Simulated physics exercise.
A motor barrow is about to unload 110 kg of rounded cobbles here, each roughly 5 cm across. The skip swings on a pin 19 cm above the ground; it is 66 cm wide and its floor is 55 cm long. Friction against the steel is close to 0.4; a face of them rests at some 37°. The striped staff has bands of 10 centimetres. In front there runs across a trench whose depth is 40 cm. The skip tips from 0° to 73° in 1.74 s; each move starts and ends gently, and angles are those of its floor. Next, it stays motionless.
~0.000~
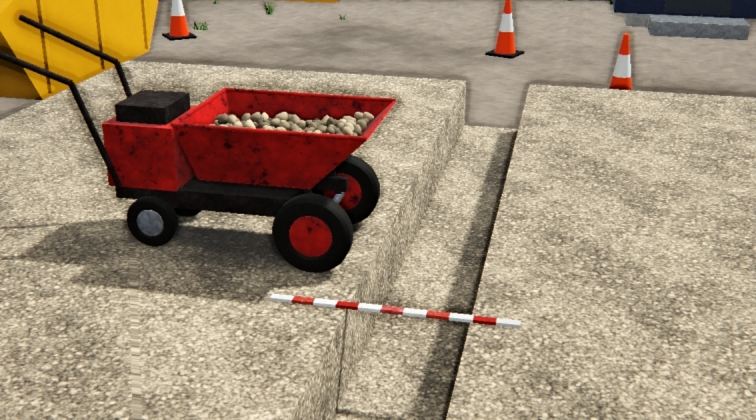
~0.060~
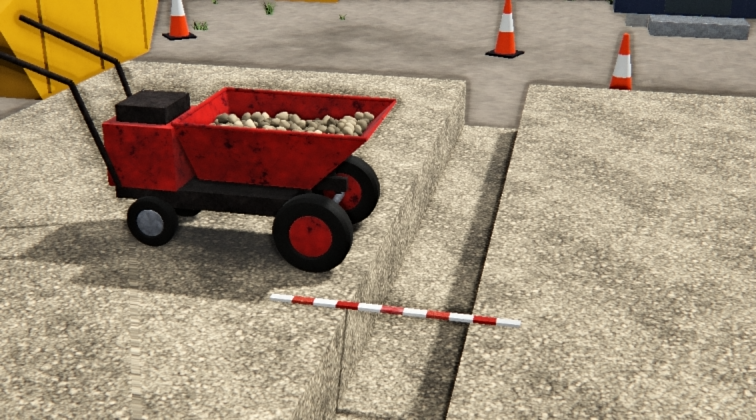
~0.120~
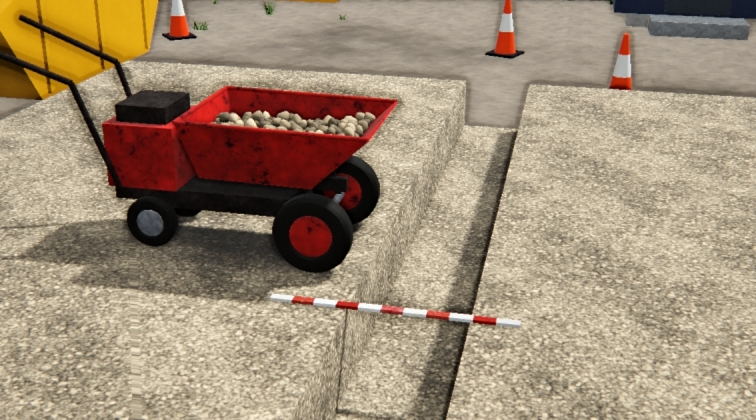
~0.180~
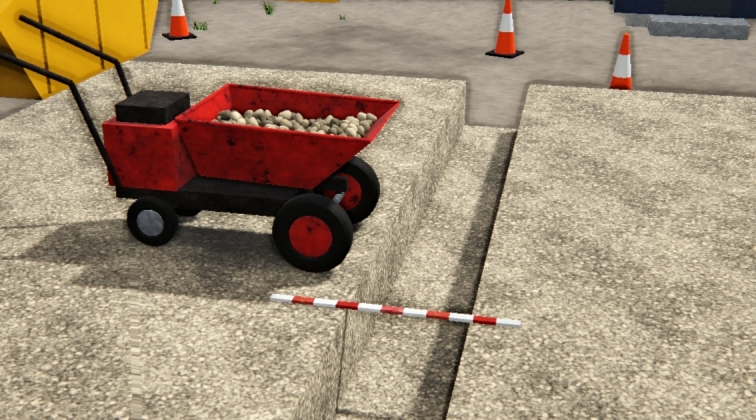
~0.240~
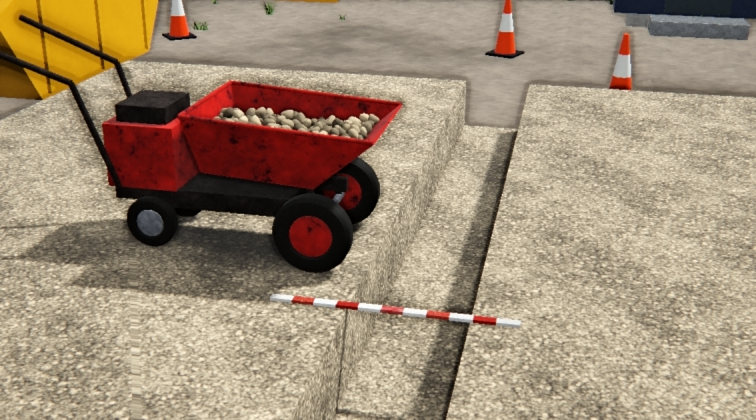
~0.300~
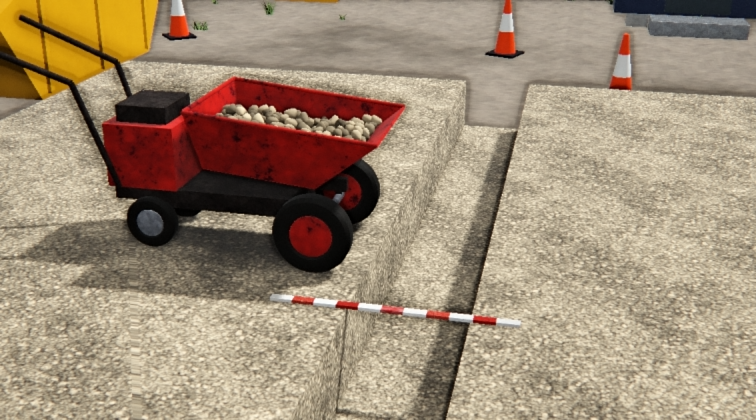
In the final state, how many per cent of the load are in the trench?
About 87 per cent are in the trench in the final state.
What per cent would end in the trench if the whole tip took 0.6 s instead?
That works out at about 70 in a hundred.
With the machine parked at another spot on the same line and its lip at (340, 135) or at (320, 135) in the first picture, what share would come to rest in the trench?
Near 100 then near 100 percent.
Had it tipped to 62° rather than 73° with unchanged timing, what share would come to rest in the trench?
I'd guess some 85 in a hundred.
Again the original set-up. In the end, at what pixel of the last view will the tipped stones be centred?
(454, 319).
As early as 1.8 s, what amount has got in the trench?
I'd put it near 60 per cent.
After 1.3 s the floor is at 61°; 99 % in the skip, 1 % in the trench; the foremost stones are at (451, 221).
After 1.8 s the floor is at 73°; 28 % in the skip, 61 % in the trench, 10 % past the trench; the foremost stones are at (546, 258).
After 2.2 s the floor is at 73°; 4 % in the skip, 83 % in the trench, 13 % past the trench; the foremost stones are at (597, 268).
After 4.1 s the floor is at 73°; 0 % in the skip, 87 % in the trench, 13 % past the trench; the foremost stones are at (610, 269).
